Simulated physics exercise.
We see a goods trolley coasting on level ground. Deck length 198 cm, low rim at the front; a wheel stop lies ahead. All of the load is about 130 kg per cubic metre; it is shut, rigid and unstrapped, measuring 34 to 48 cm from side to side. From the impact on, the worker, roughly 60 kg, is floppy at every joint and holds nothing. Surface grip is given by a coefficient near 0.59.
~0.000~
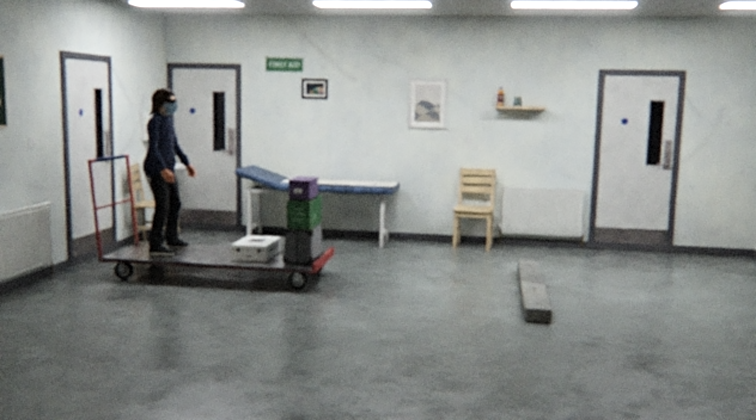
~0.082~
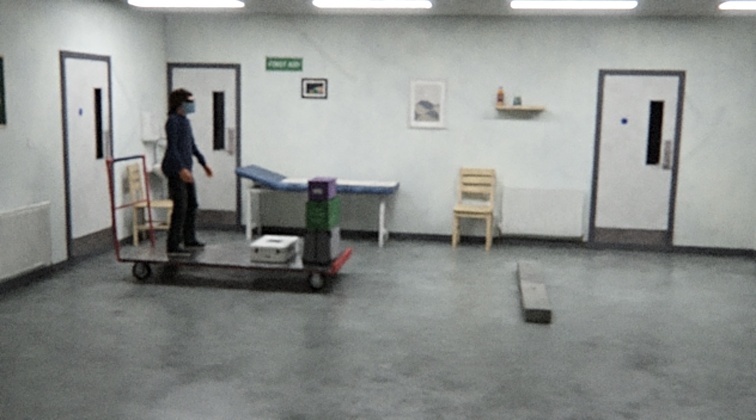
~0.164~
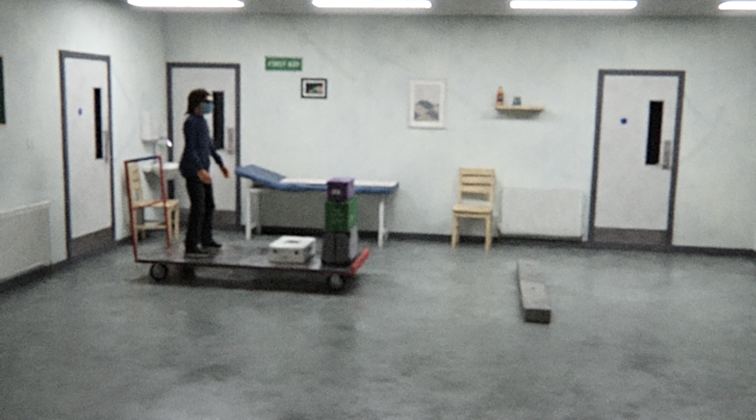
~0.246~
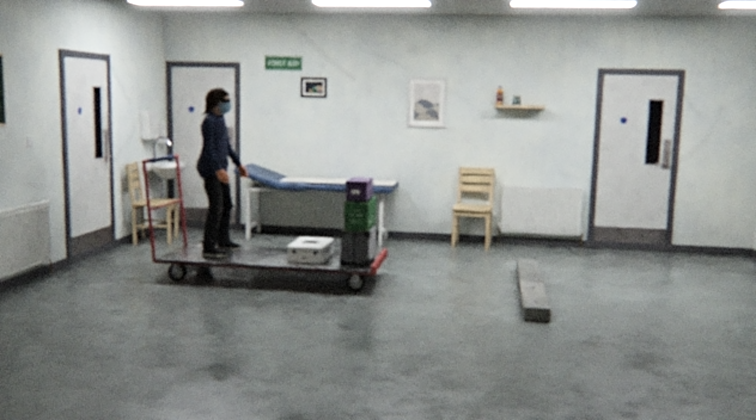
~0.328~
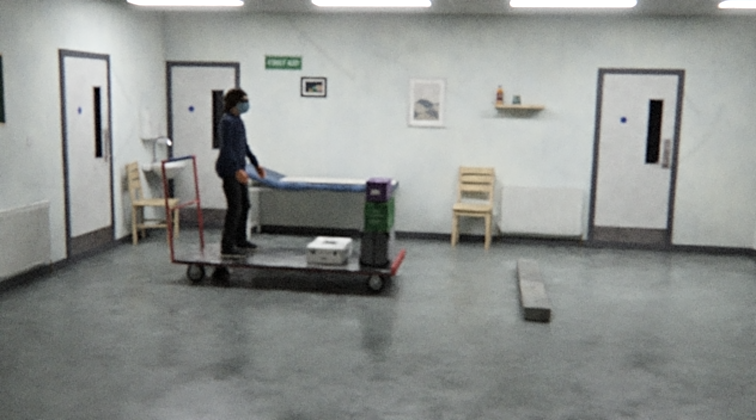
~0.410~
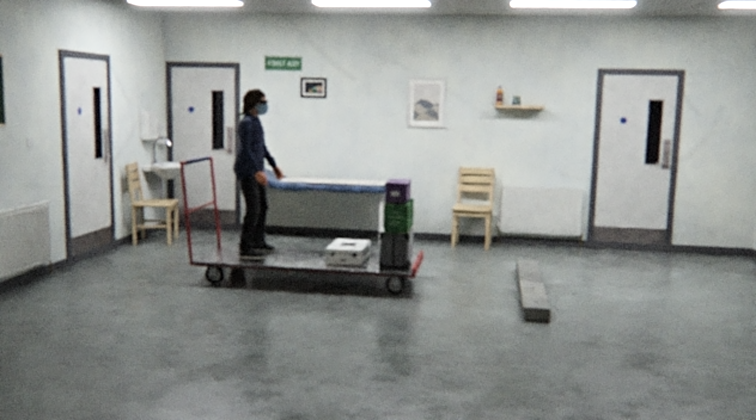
A trolley carrying a standing masked person, a case and stacked boxes rolls steadily right.
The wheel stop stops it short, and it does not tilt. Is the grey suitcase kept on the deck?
Outcome: On.
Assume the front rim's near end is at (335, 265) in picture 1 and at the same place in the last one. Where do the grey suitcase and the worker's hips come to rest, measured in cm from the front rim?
The grey one would stop 0 cm past the front rim, and the hips 70 cm behind it.
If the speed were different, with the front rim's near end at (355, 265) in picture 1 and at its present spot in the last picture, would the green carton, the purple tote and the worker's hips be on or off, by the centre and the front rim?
In that case the green item would go over, the purple item would go over and the hips would stay put.
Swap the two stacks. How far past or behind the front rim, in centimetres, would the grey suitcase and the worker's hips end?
The grey one would end 50 cm behind the front rim, and the hips 70 cm behind it.
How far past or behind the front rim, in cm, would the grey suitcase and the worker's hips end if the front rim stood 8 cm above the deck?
Rest positions from the front rim: Grey 20 cm behind; hips 50 cm behind.
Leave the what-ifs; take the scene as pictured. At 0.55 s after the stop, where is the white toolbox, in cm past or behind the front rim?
About 45 cm behind the rim.
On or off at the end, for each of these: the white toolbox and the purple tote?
Result - white: Stays; purple: Goes over.
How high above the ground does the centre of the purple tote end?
10 cm.
Impact comes at 0.87 s.
After 1.42 s the grey suitcase is 17 cm behind the rim, tilted 0°, near (512, 252) in the last picture's view.
After 1.87 s the grey suitcase is 17 cm behind the rim, tilted 0°, near (512, 252) in the last picture's view.
At rest, 3.6 s, past the rim, purple tote and green carton; behind it, grey suitcase, white toolbox and the worker's hips.
